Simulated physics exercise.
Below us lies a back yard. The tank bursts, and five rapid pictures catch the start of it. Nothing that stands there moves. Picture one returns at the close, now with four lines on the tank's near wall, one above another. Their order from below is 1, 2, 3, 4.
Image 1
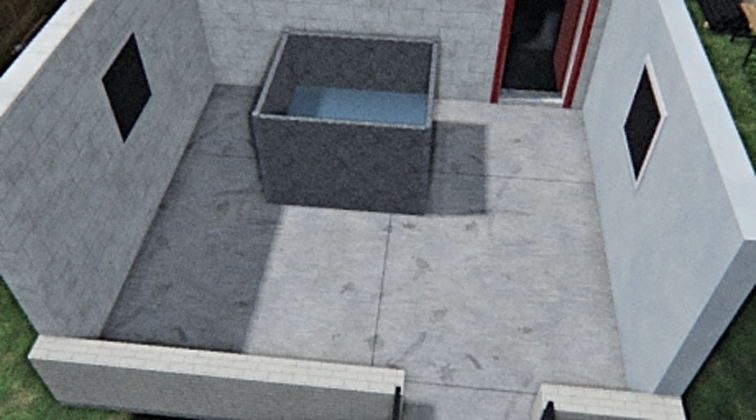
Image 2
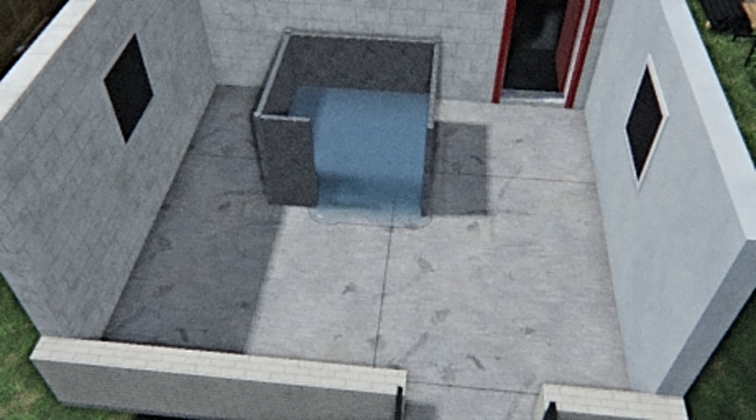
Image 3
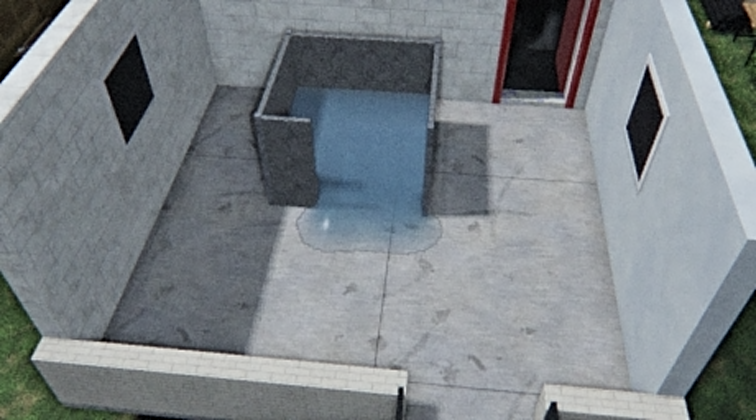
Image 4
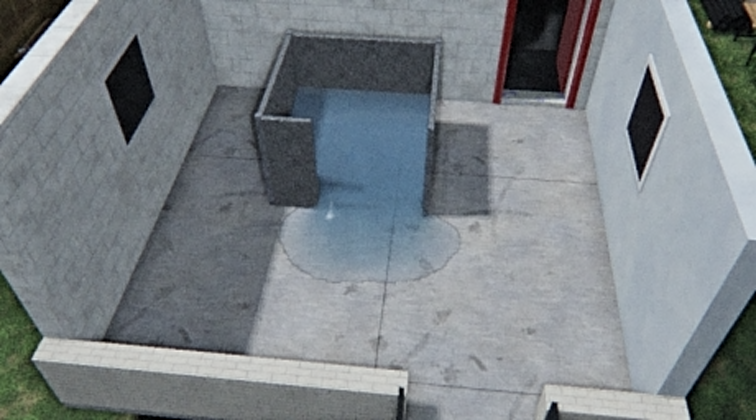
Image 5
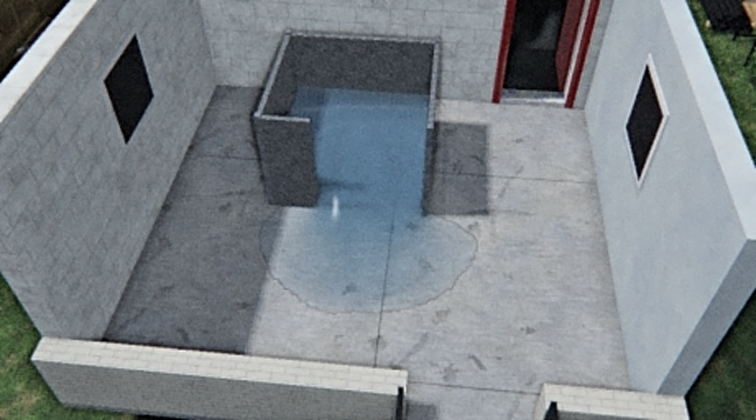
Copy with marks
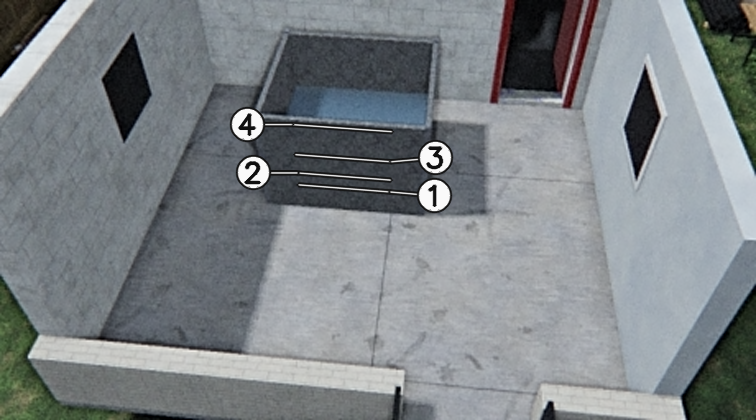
Blue water lies still in a dark grey, open-topped tank against the back wall of a paved yard, seen from high above by a camera that stays put. Pale walls with dark windows stand left and right, a red-framed doorway is at the back right, and a low wall with a gap runs along the front. The tank's front opens, and water pours through, spreading forward across the grey ground in a widening rounded pool.
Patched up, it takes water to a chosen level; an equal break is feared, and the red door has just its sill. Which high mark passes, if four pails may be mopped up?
3.
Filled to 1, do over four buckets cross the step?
No, not at all.
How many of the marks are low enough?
Three.
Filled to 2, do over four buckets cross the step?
No.
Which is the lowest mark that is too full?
4 it is.
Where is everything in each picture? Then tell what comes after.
In the first frame, water in the tank at rest, its middle at (353, 127); foot of the red doorway at (530, 105); open gate at (473, 374).
In the second frame, 1 % of the ground under water, visible out to (425, 220).
In the third frame, 4 % of the ground under water, visible out to (429, 240).
In the fourth frame, 8 % of the ground under water, visible out to (324, 273).
In the fifth frame, 12 % of the ground under water, visible out to (328, 304).
In white, 1 at (344, 188); 2 at (343, 176); 3 at (342, 158); 4 at (341, 128); from the bottom up 1, 2, 3, 4.
For mark 1, nothing gets over.
For mark 2, nothing gets over.
For mark 3, a bucket or two gets in.
For mark 4, about 8 bucketfuls get in.
